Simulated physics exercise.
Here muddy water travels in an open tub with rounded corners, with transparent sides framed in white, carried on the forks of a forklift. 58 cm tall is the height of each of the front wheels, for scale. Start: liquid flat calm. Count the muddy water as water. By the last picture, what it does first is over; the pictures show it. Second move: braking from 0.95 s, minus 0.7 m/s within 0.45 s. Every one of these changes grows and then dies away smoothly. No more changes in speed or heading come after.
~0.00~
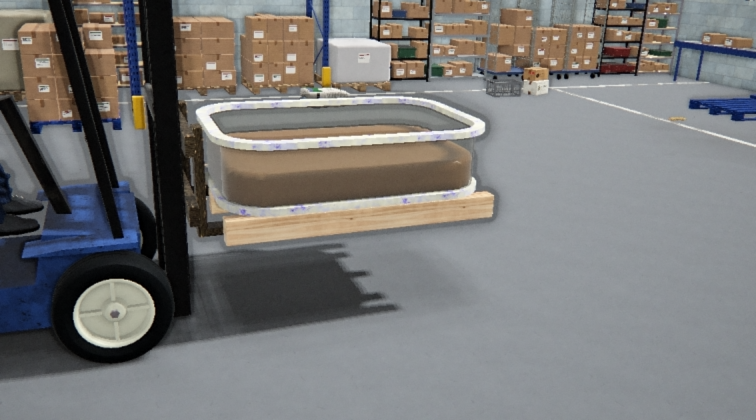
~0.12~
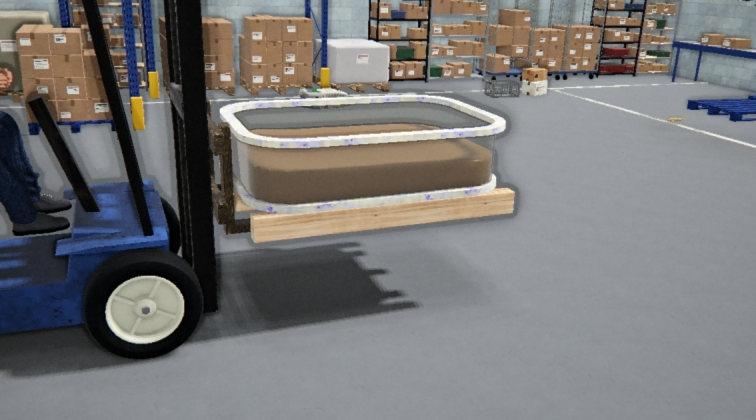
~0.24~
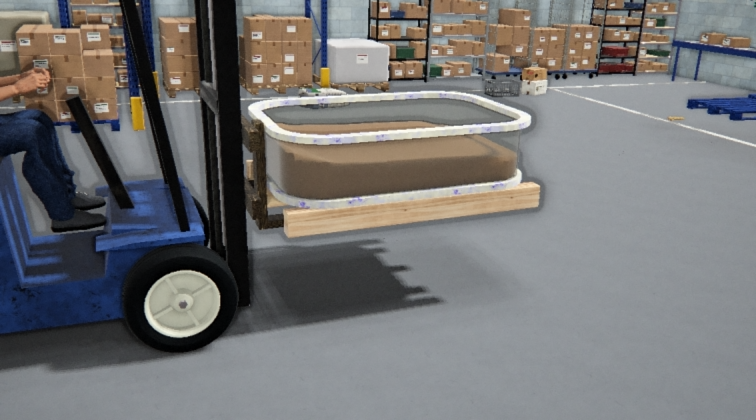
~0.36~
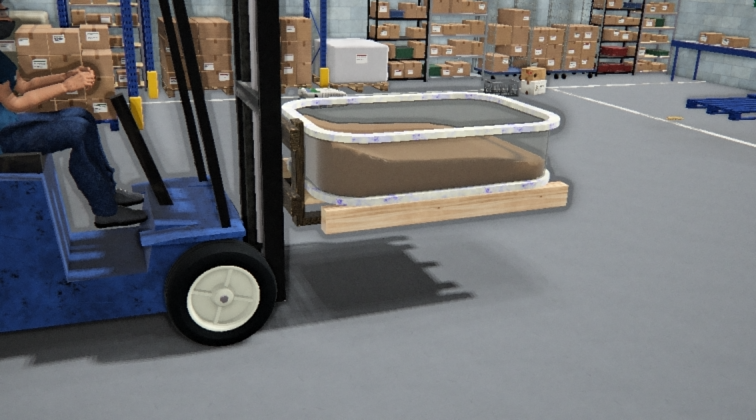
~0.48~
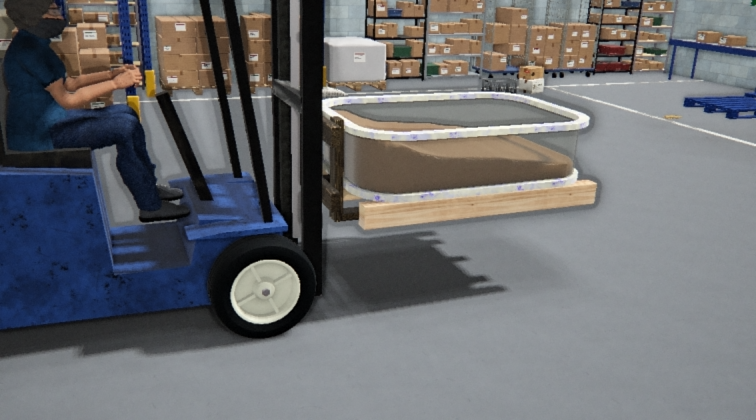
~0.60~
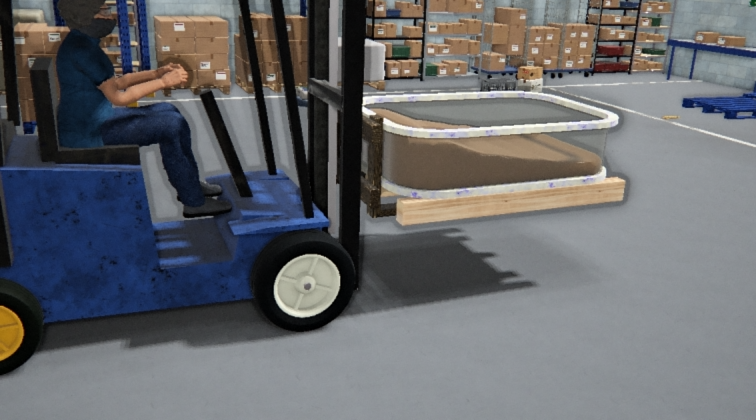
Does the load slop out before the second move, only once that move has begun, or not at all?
It slops out once that move has begun.
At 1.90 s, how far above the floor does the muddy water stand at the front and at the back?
Level: ~ 36 cm in front; 8 cm behind.
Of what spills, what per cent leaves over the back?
Roughly 0 percent.
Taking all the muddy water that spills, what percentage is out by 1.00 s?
Around 0 percent of it.
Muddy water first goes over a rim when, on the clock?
First escape: Approx. 1.9 s.
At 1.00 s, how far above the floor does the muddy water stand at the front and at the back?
The surface sits near 8 cm in front and near 26 cm at the rear.
Then, 1.00 s in, the surface is 9 cm up at the front and 26 cm at the back; nothing has left.
Then, 1.40 s in, the surface is 39 cm up at the front and 11 cm at the back; nothing has left.
Then, 1.90 s in, the surface is 36 cm up at the front and 8 cm at the back; 3 per cent is out, over the front.
Then, 4.39 s in, 5 per cent is out, over the front; the first of it left at about 1.90 s, and the second move began at 0.95 s.
